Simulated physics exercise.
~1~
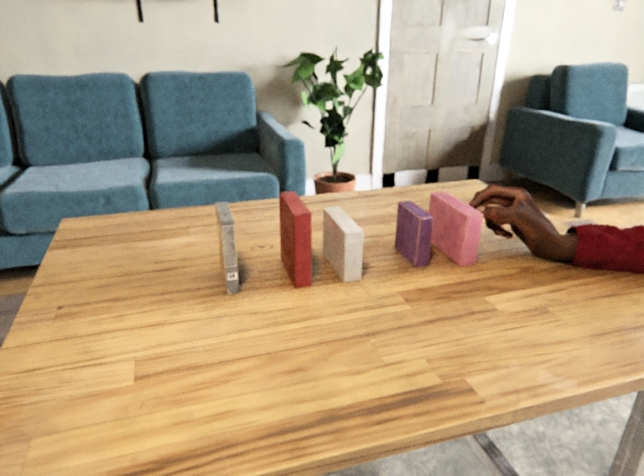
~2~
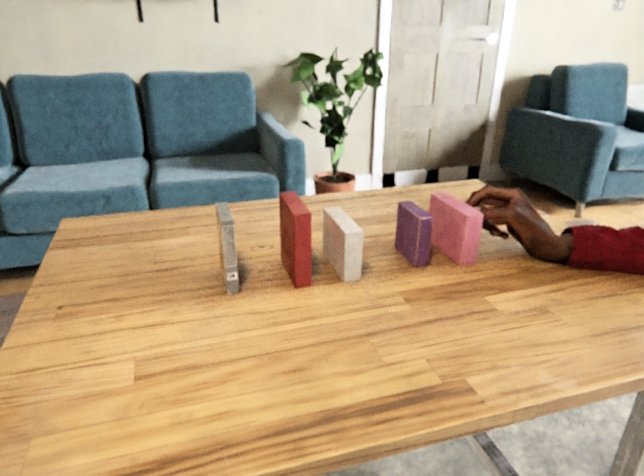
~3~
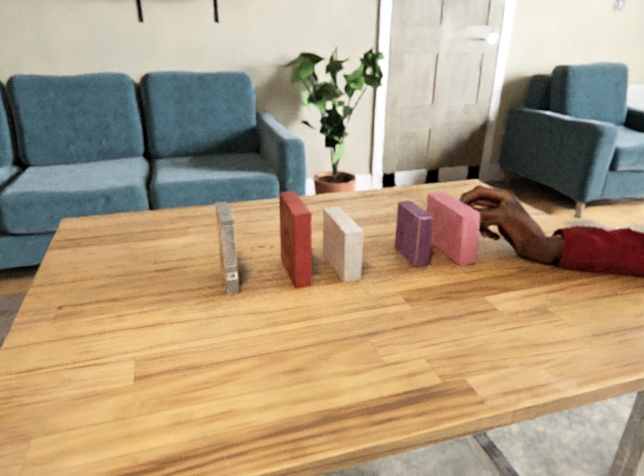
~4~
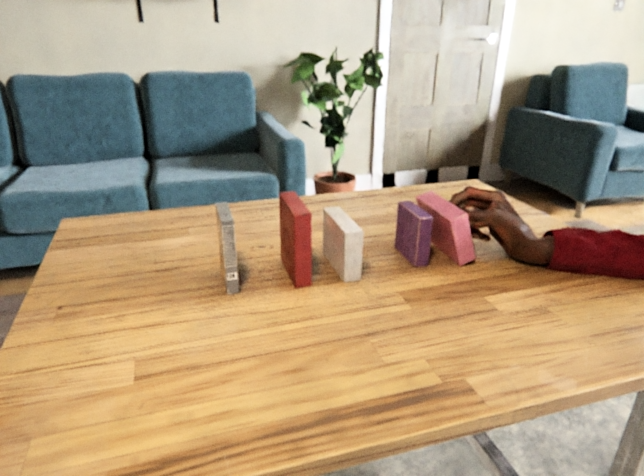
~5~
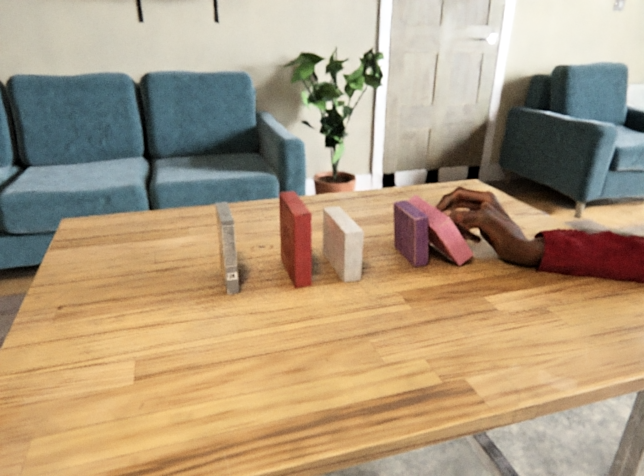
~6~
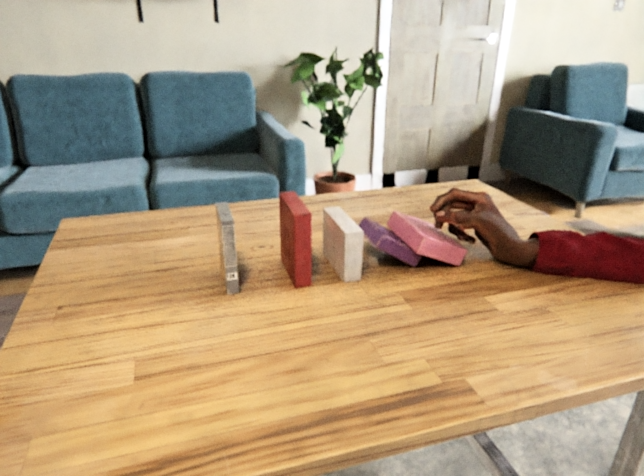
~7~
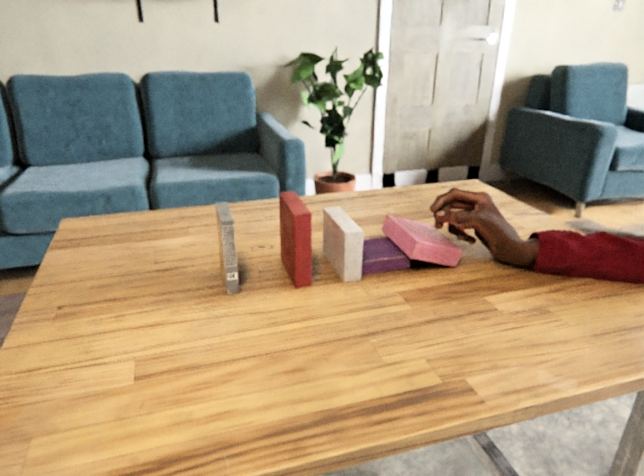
Hand tipping a pink block leftward into a purple one, both toppling, while the white, red and grey blocks stay standing.
